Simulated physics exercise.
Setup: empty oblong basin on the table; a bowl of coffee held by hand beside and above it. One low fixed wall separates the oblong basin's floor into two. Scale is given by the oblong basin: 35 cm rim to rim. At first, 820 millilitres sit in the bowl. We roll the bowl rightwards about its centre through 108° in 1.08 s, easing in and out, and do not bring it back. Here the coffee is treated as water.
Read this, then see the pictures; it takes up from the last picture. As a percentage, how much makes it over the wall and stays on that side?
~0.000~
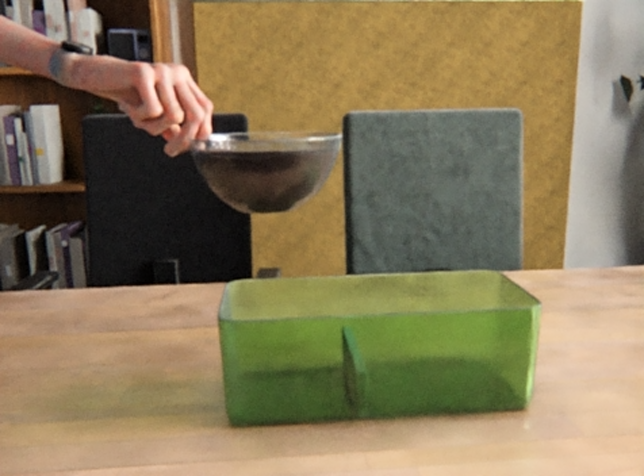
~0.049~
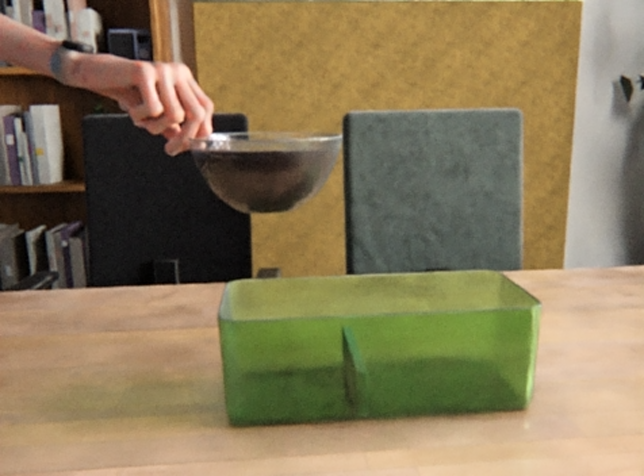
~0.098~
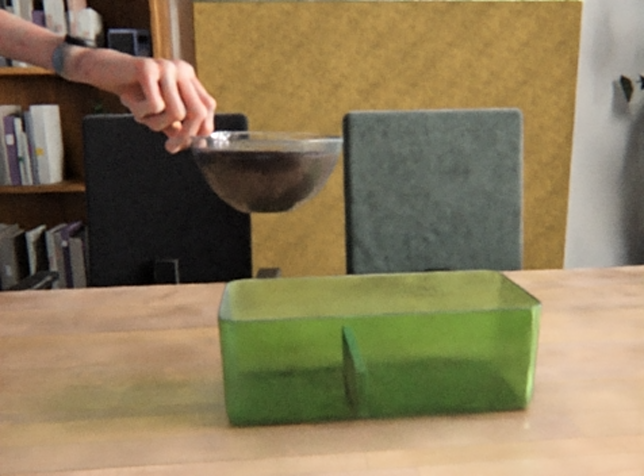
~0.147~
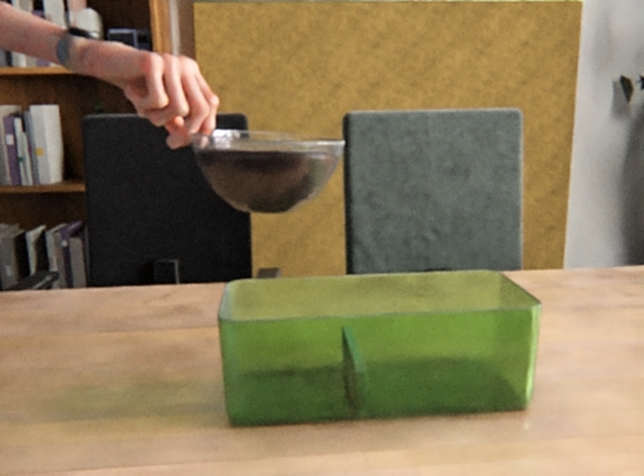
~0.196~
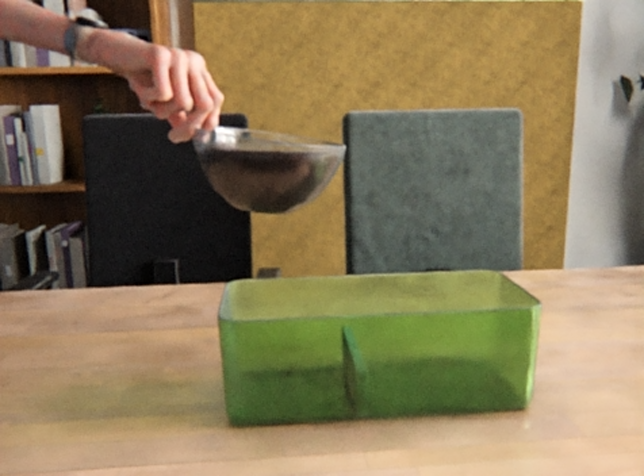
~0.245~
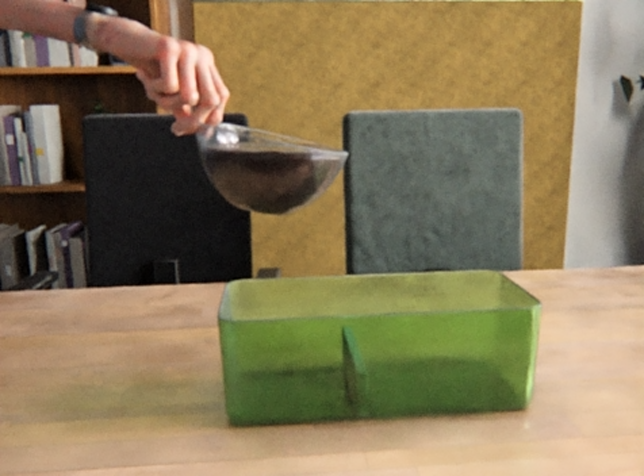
Some 88 per cent makes it over and stays.
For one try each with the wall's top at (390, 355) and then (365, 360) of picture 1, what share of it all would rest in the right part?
Around 65 and 75 percent, in that order.
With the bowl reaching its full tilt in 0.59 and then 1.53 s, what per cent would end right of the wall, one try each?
75 in a hundred, followed by 90 in a hundred.
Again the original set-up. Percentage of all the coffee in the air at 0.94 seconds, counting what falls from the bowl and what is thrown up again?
Near 3 percent.
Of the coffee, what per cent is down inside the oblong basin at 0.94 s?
Near 96 in a hundred.
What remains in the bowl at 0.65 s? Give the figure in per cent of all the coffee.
I'd estimate some 36 % remains.
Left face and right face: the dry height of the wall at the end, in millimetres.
The left side gives some 48 mm, the right side some 24 mm.
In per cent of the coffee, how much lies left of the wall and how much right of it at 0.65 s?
Left roughly 0, right roughly 26.
After 0.65 s the tilt is 70° and 36 per cent is still to pour, 0 is left of the wall and 27 right of it.
After 0.94 s the tilt is 104° and 0 per cent is still to pour, 9 is left of the wall and 87 right of it.
After 1.25 s the tilt is 108° and 0 per cent is still to pour, 11 is left of the wall and 89 right of it.
After 1.58 s the tilt is 108° and 0 per cent is still to pour, 11 is left of the wall and 88 right of it.
In the end 11 per cent lies left of the wall, 88 right of it and 1 outside.
